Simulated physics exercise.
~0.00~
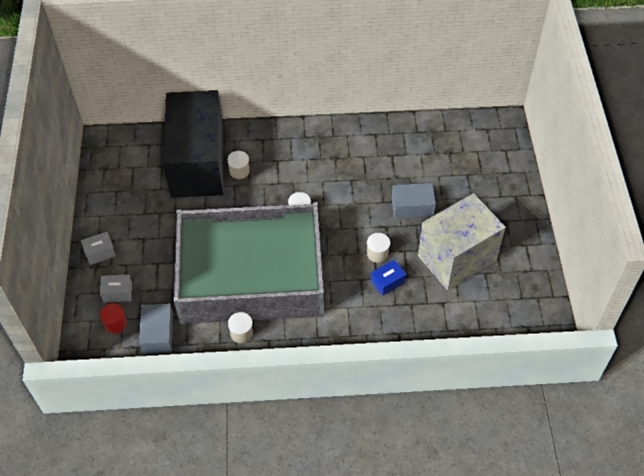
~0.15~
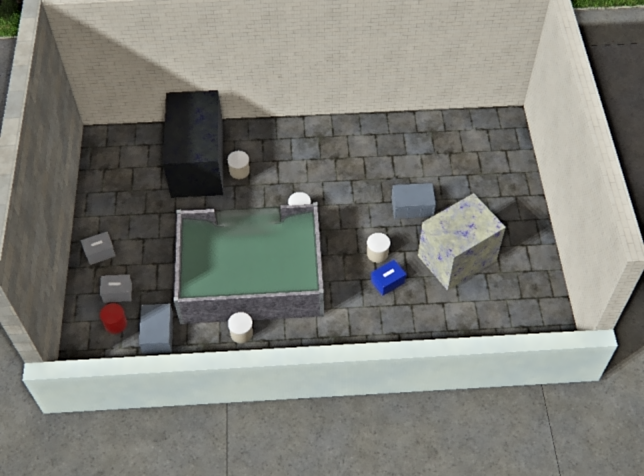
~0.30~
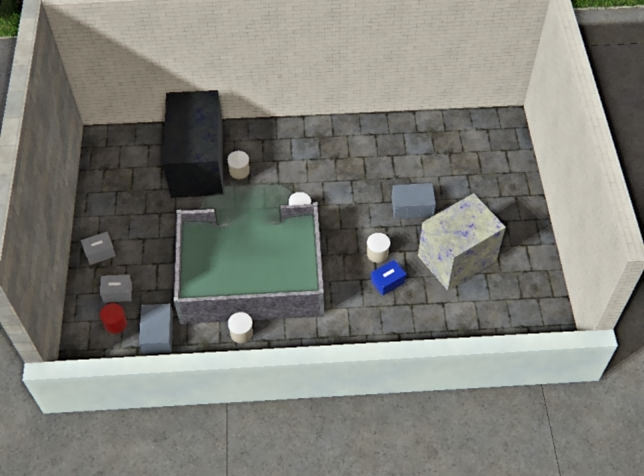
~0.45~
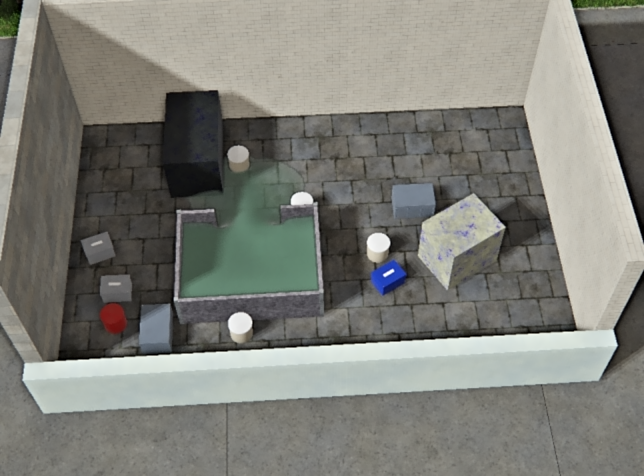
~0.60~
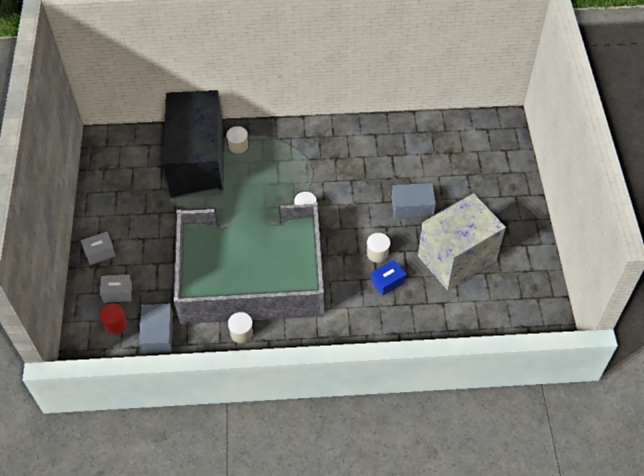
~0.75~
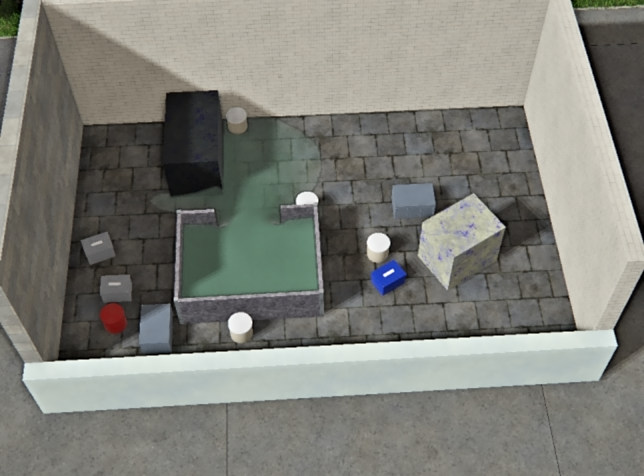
A walled court paved in dark stone is seen from high above, with the camera still. A stone-rimmed tank of green water sits near the centre, a black block behind it, white cylinders around it, grey boxes and a red pail at left, and a blue tote and a speckled block at right. The tank's back side opens, water spreads thinly backward across the paving, and a white cylinder behind slides back slightly.
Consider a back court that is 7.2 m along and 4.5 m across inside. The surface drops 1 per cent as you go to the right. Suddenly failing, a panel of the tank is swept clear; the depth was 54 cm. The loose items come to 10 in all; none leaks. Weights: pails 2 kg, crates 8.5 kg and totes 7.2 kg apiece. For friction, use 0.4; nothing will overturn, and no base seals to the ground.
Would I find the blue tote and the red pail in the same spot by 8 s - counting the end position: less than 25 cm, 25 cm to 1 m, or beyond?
In order: The blue tote stays about where it was, the red pail ends a short way off.
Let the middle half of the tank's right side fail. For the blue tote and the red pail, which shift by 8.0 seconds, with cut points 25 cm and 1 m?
Well, the blue tote goes a long way and the red pail basically stays there.
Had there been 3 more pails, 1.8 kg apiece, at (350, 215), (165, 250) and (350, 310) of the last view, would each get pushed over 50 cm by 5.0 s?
Answers, first to last: Not exceeding, not exceeding, not exceeding.
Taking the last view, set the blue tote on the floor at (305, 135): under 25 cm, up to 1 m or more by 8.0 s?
Put there, it wanders off a long way.
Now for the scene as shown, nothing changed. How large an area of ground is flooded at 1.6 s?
I'd estimate close to 10.0 m2.
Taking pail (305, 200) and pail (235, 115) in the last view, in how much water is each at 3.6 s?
Some 1 cm at the first, some 14 cm at the second.
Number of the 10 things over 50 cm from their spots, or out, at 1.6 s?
At that moment it comes to 1.
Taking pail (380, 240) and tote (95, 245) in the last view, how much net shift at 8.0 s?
0 cm and 40 cm, respectively.
After 1.6 s the blue tote is near (389, 273), 0.0 m from its start, aground; the red pail is near (112, 314), 0.0 m from its start, aground; 1 afloat.
After 3.6 s the blue tote is near (389, 273), 0.0 m from its start, aground; the red pail is near (112, 314), 0.0 m from its start, aground; 1 afloat.
After 5.6 s the blue tote is near (389, 273), 0.0 m from its start, aground; the red pail is near (111, 314), 0.0 m from its start, aground; 1 afloat.
After 8.0 s the blue tote is near (389, 273), 0.0 m from its start, aground; the red pail is near (78, 324), 0.5 m from its start, afloat; 3 afloat.
